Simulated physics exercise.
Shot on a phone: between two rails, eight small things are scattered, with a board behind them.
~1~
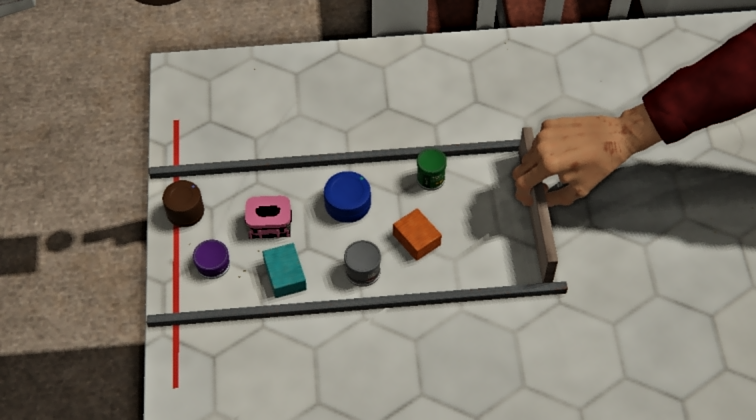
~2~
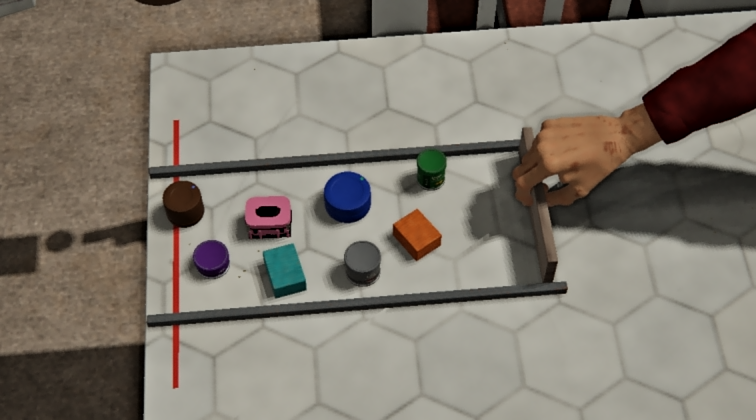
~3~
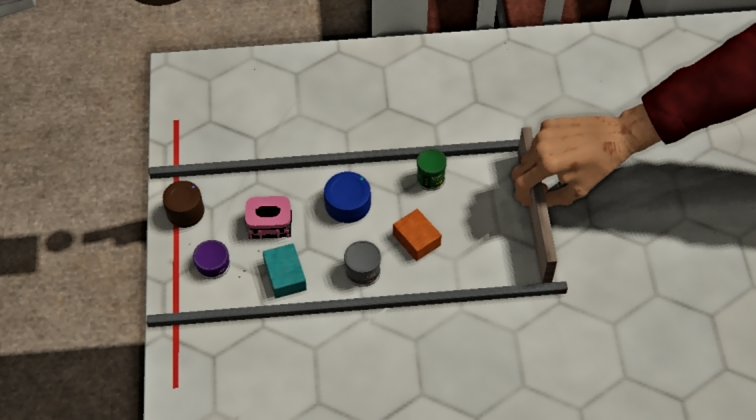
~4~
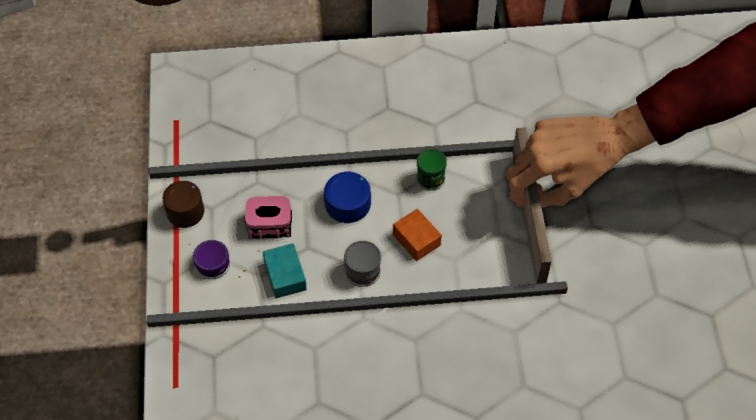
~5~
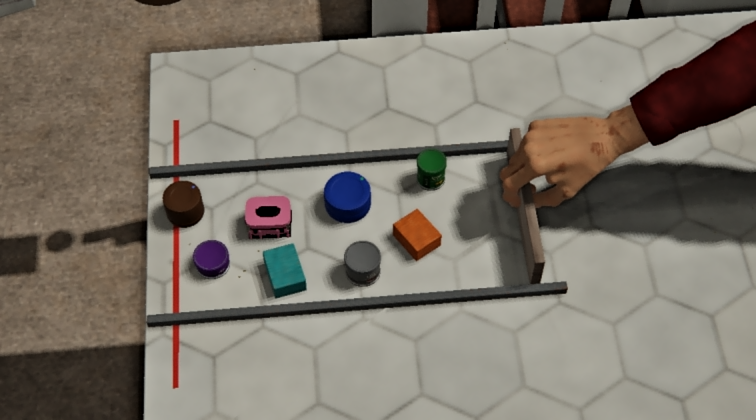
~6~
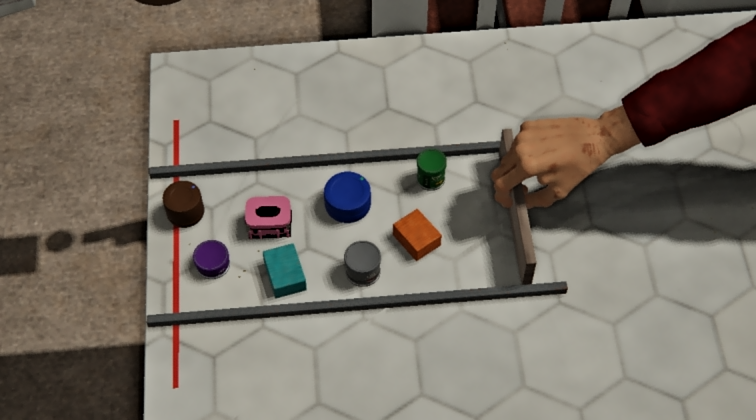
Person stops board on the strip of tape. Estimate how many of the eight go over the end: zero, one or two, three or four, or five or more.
I predict the count lost over the end will be three or four.
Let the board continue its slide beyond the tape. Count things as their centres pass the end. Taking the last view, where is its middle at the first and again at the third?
About (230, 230), then about (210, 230).
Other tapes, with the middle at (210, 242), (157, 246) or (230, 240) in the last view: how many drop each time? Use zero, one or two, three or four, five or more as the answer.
So, taking them in turn, I'd give either one or two; five or over; no fall at all.
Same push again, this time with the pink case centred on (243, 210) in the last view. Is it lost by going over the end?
Well, this time it drops away.
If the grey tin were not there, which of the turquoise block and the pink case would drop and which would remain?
The turquoise block stays up top while the pink case ends up below.
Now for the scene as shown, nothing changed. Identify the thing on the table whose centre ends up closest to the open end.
The one is the blue lid.
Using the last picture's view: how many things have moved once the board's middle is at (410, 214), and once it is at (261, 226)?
Counts: 2 / 7.
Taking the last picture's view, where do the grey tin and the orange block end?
Roughly at (156, 287) and at (159, 254), in that order.
A little later, none off yet; brown lid at rest near (184, 204); purple tin at rest near (212, 260); pink case at rest near (269, 218).
When it is over, the number that fall off is three or four; down, turquoise block, pink case, purple tin and brown lid.
